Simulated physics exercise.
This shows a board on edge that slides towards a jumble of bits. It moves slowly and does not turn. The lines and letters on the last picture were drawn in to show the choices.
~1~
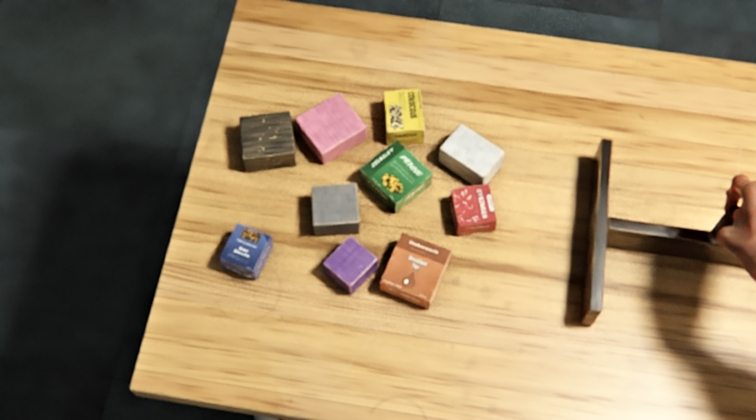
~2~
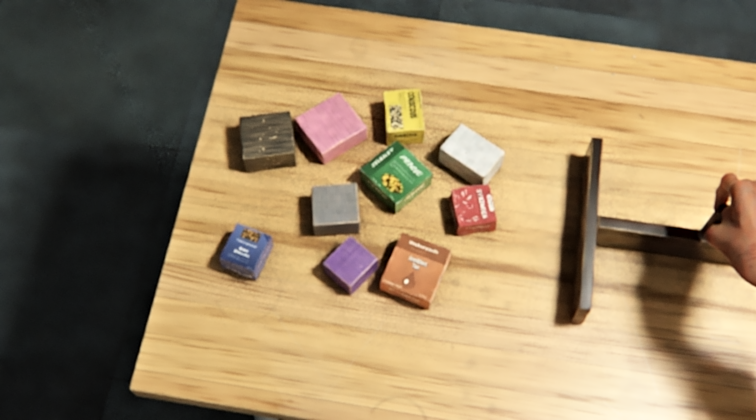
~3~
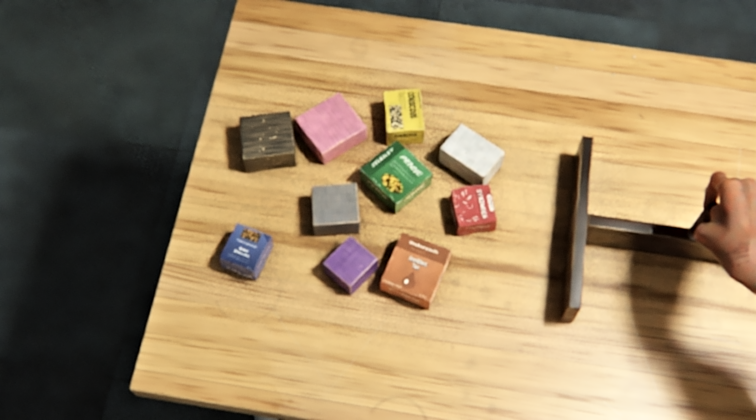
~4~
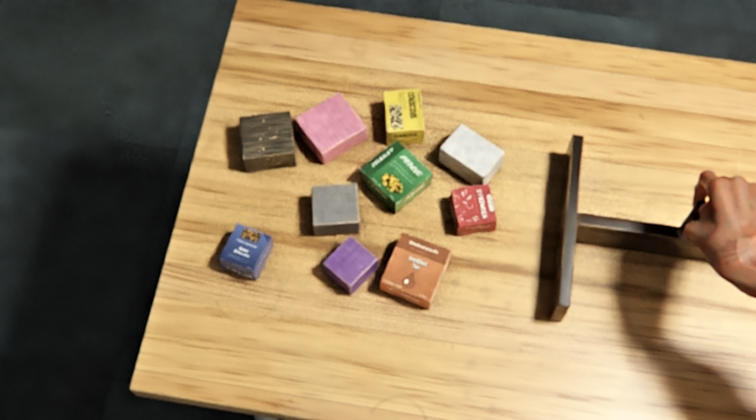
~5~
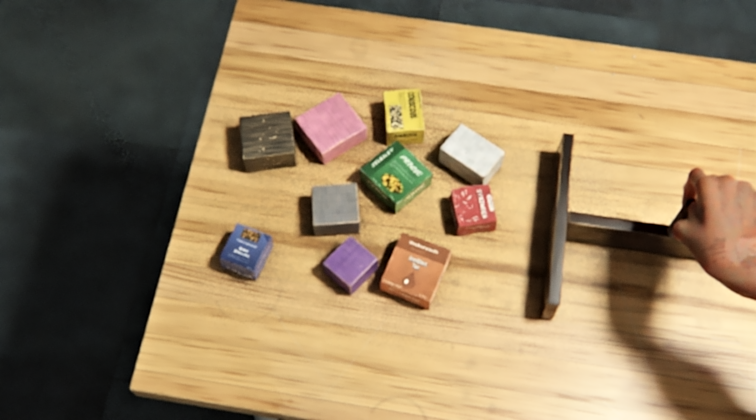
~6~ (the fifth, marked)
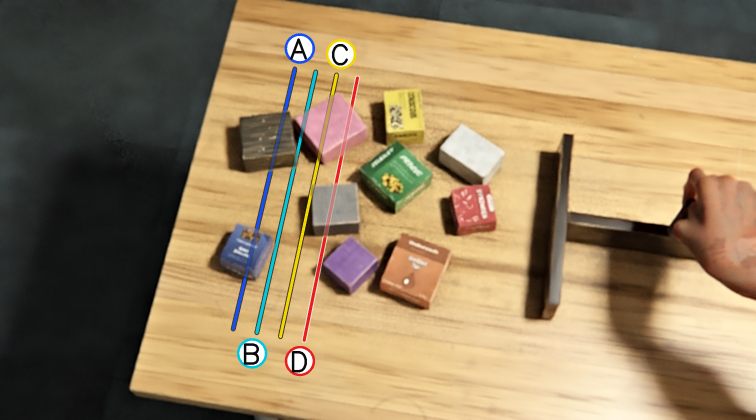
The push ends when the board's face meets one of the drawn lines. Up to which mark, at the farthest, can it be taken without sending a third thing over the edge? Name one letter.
Up to line A.
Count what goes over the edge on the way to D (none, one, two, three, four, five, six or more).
The count is none.
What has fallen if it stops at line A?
The blue packet goes over.
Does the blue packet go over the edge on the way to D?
By then, no.
On the marked copy, A at (266, 191); B at (288, 194); C at (310, 197); D at (333, 201).
Taking A. A third of the way, board (454, 199); yellow packet (393, 112); orange packet (409, 271).
Two thirds of the way, board (348, 184); black block (245, 138); blue packet (219, 249).
When it is over, board (267, 172); blue packet over the edge; grey block (185, 215); one fallen.
As for the rest, B is within the limit but short; C is within the limit but short; D is within the limit but short.
